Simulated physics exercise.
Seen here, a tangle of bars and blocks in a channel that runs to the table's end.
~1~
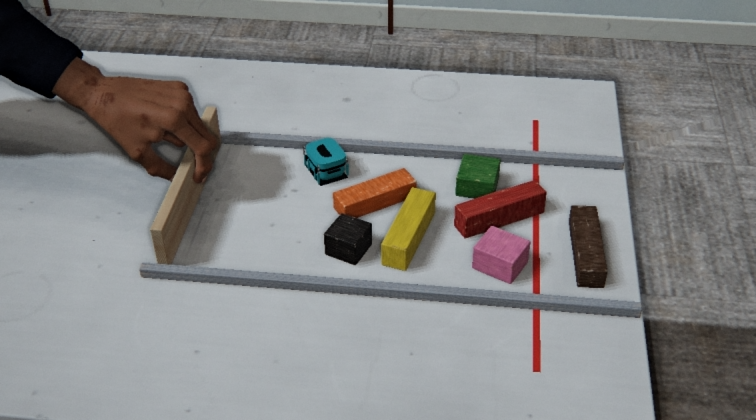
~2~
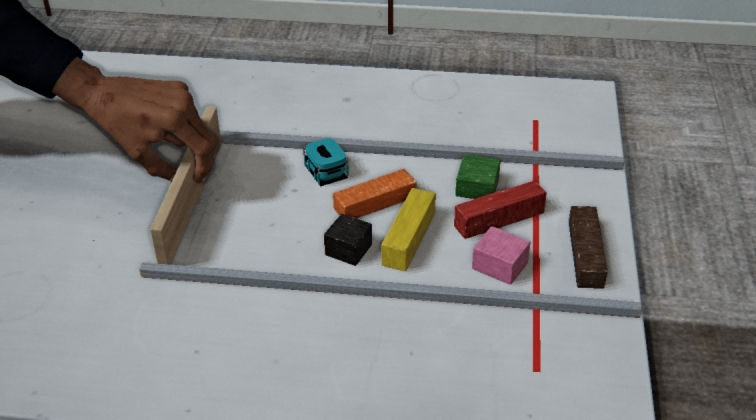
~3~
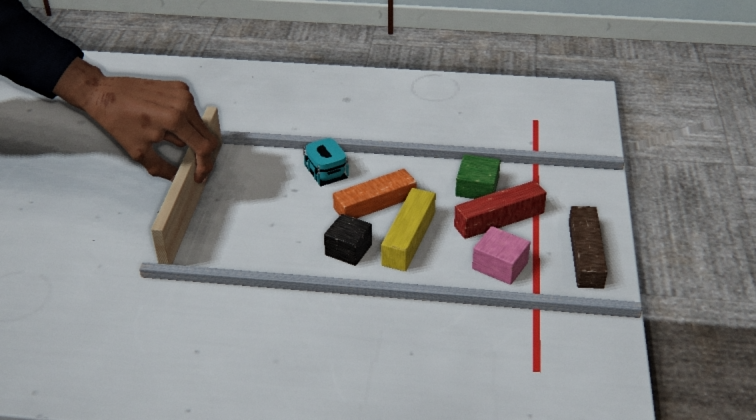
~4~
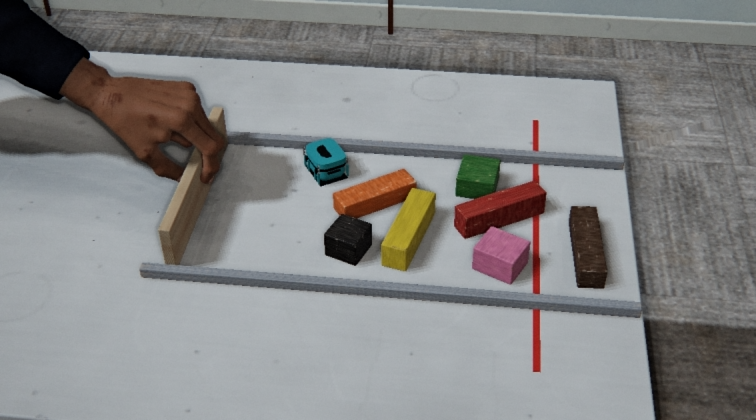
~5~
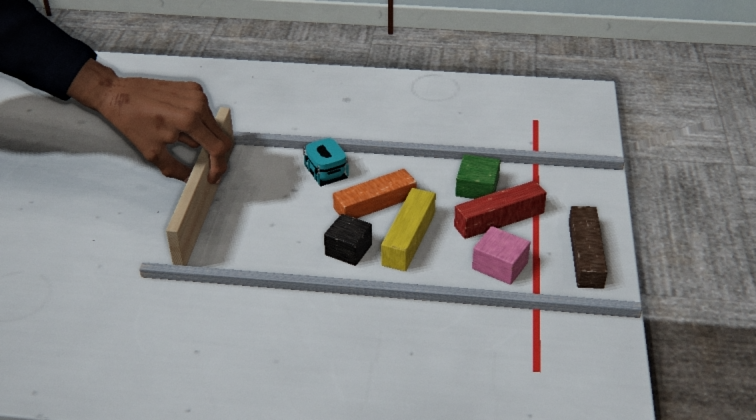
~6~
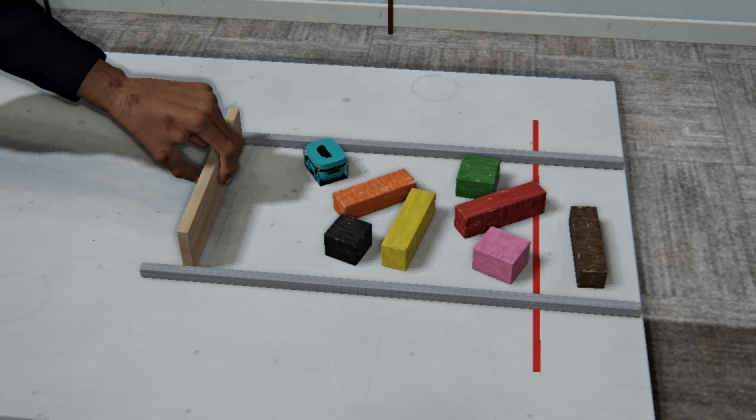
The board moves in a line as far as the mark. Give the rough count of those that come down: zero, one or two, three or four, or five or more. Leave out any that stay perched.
In the end the number that fall off is one or two.
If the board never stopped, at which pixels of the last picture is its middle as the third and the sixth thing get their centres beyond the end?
Near (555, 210) and (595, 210).
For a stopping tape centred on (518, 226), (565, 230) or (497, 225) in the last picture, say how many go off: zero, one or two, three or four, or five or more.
For each place: None at all; either three or four; zero.
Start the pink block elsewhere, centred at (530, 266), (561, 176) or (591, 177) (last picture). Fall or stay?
In that order, it remains up; goes over; is lost.
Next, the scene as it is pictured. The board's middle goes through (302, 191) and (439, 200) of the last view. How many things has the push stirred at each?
The counts are 1 and 7.
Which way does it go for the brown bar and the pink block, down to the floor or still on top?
The brown bar comes down; the pink block does not fall.
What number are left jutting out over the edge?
Overhanging: 1.
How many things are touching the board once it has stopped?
3 of them.
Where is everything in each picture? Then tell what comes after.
The first picture shows brown bar (587, 245); pink block (501, 255); red bar (500, 209); board (189, 183); tape (536, 227).
The second picture shows pink block (501, 255); black block (348, 239).
The third picture shows red bar (500, 209); orange bar (375, 195).
The fourth picture shows brown bar (587, 246); board (196, 183).
The fifth picture shows pink block (501, 255); green block (478, 177).
The sixth picture shows brown bar (587, 246); pink block (501, 255); red bar (500, 209); board (213, 184); tape (536, 227).
Soon after, none off yet; brown bar at rest near (587, 246); pink block at rest near (501, 255); red bar at rest near (500, 209).
In the end, the number that fall off is one or two; gone, brown bar.
